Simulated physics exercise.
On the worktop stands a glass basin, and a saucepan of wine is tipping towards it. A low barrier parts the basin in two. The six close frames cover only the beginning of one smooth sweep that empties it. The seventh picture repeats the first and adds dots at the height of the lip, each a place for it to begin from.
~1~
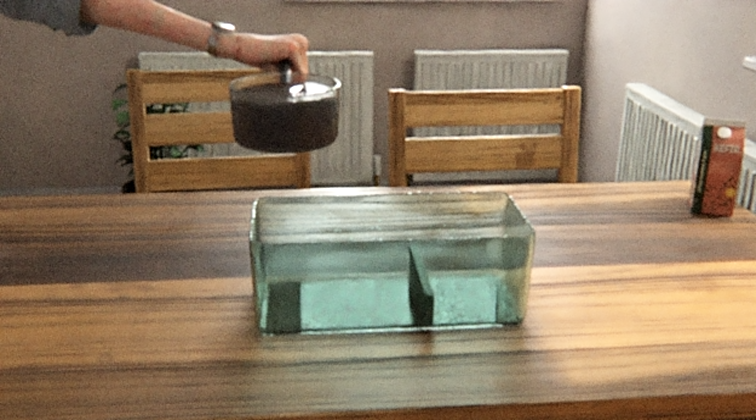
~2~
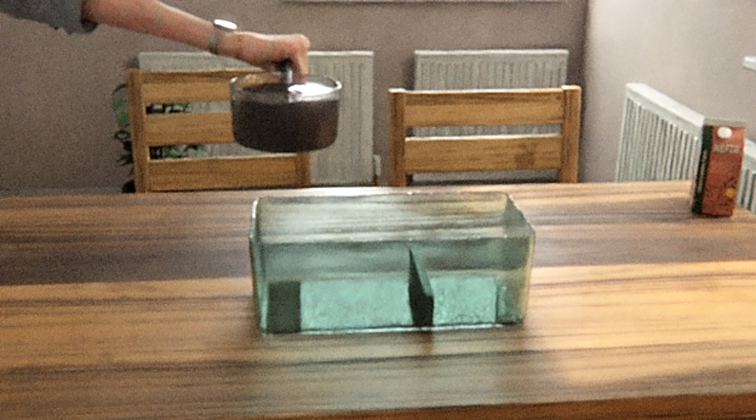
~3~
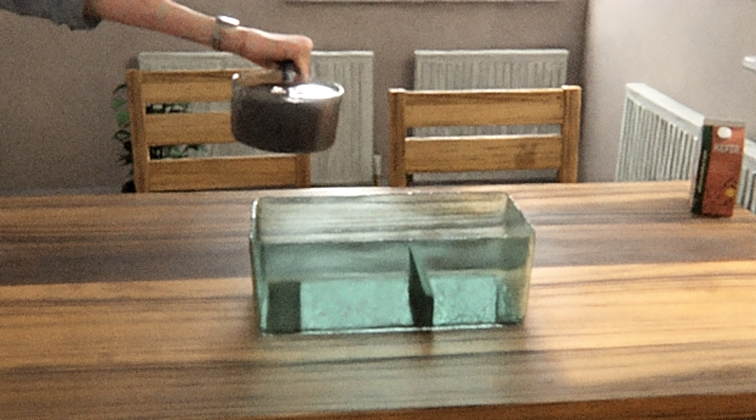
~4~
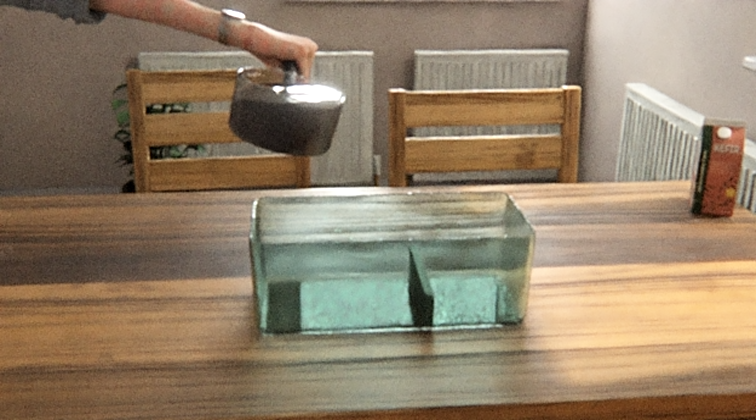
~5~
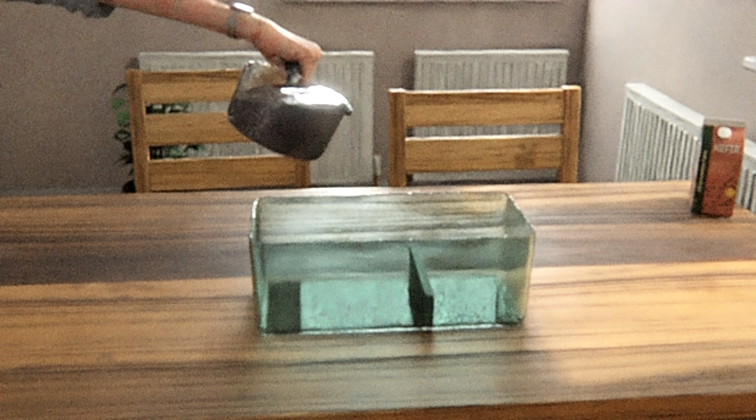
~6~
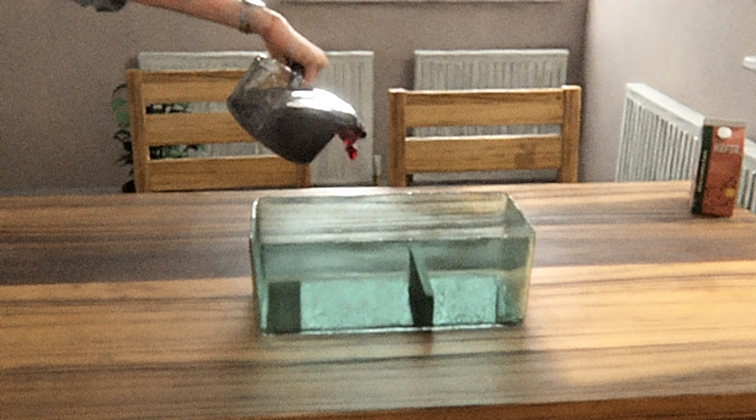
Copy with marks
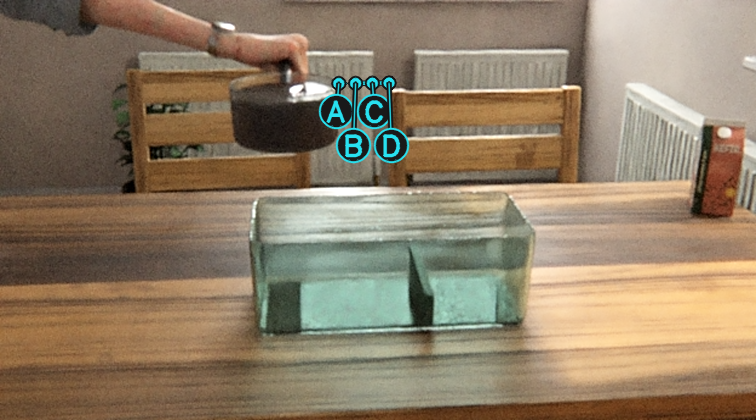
The video shows a hand holding a dark saucepan above a divided glass basin on a wooden table, keeping it nearly level at first, then tilting it steadily to the right until red wine emerges over its lip.
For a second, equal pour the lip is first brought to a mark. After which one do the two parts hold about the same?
The answer is spot C.
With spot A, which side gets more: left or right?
The left one.
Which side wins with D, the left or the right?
The right side.
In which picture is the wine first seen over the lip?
In picture 5.
In cyan, A at (338, 83); B at (355, 83); C at (372, 83); D at (389, 83).
For spot A, about 95 % ends left of the wall and 4 % right of it.
For spot B, about 72 % ends left of the wall and 26 % right of it.
For spot C, about 48 % ends left of the wall and 52 % right of it.
For spot D, about 32 % ends left of the wall and 68 % right of it.
